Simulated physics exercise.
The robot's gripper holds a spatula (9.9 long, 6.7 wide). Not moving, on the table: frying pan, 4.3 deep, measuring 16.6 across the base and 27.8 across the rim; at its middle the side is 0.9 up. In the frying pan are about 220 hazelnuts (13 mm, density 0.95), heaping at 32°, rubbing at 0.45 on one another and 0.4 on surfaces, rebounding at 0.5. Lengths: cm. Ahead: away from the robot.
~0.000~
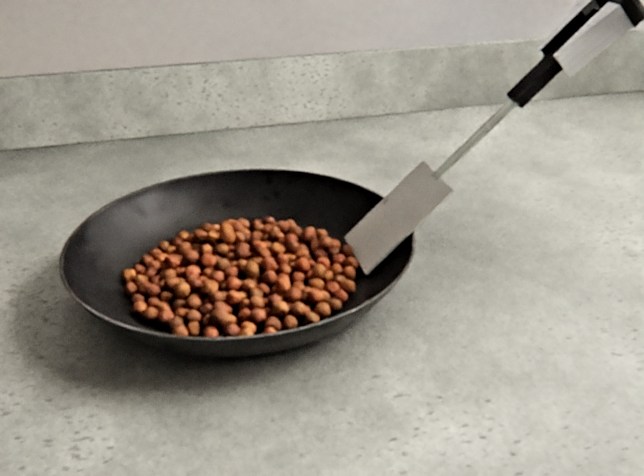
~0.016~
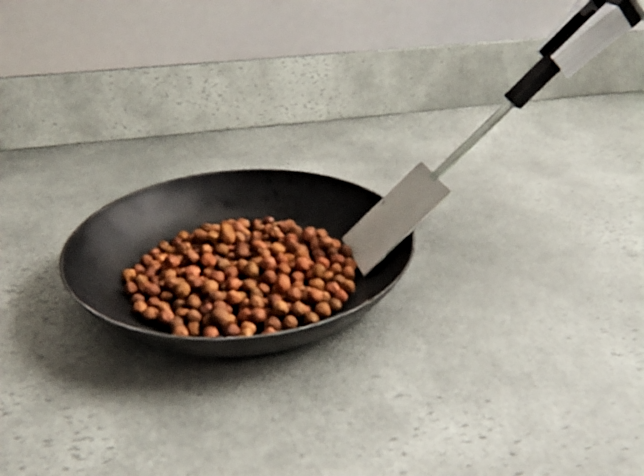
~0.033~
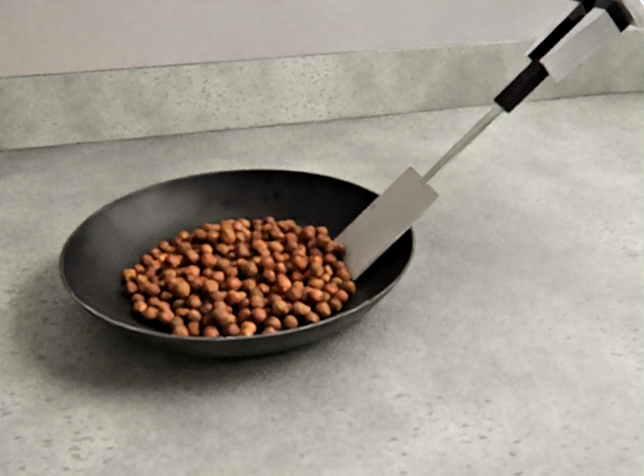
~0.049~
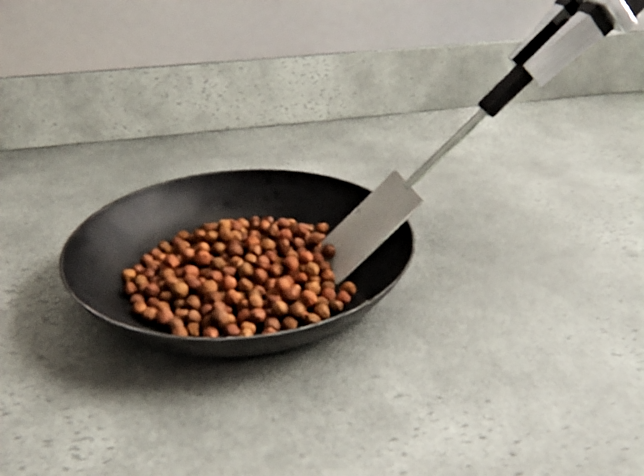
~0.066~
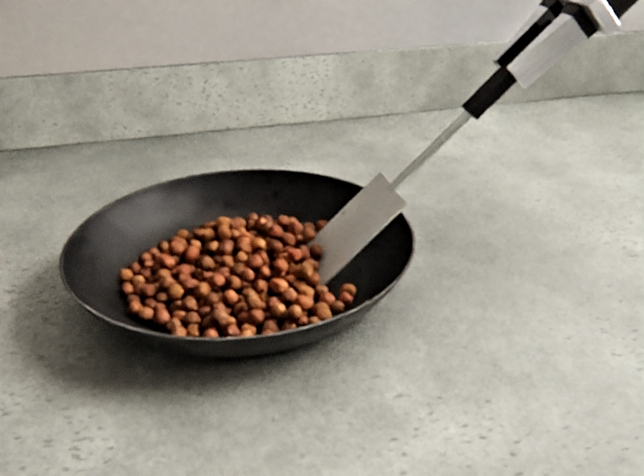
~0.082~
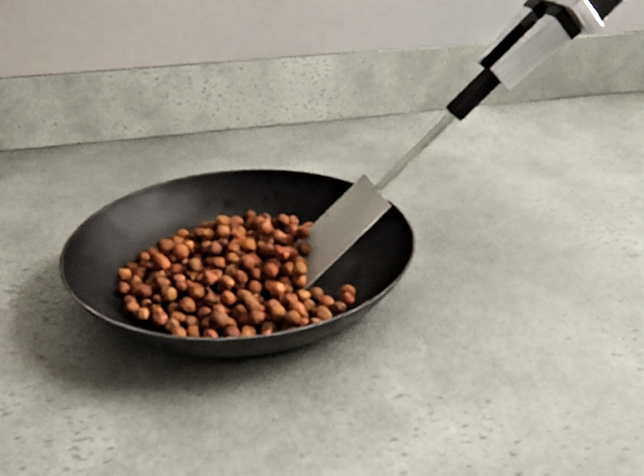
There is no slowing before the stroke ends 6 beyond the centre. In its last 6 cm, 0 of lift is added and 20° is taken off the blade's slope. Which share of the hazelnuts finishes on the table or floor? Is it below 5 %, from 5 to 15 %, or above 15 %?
Below 5 %.
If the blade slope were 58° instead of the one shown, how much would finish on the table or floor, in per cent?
I'd expect near 0 percent then.
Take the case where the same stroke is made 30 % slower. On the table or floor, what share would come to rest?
It would be roughly 0 percent.
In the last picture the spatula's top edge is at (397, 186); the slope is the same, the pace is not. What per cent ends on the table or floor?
Some 0 percent.
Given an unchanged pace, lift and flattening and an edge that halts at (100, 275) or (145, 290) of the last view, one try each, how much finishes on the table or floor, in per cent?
I'd say roughly 15 per cent, then roughly 0 per cent.
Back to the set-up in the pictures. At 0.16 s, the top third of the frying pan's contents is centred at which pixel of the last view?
Centre: Approx. (207, 271) in the last view.
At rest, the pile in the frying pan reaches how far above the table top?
Peak at rest, approximately 4.0 centimetres.
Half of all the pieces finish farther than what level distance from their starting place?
About 3 centimetres.
After 0.12 s, sloping 43°, highest piece 3 above the table; 215 in the frying pan.
After 0.16 s, sloping 35°, highest piece 4 above the table; 215 in the frying pan.
After 0.38 s, sloping 23°, highest piece 4 above the table; 215 in the frying pan.
After 1.43 s, sloping 23°, highest piece 4 above the table; 215 in the frying pan.
At rest, 215 in the frying pan. That is 0 % on the table or floor.
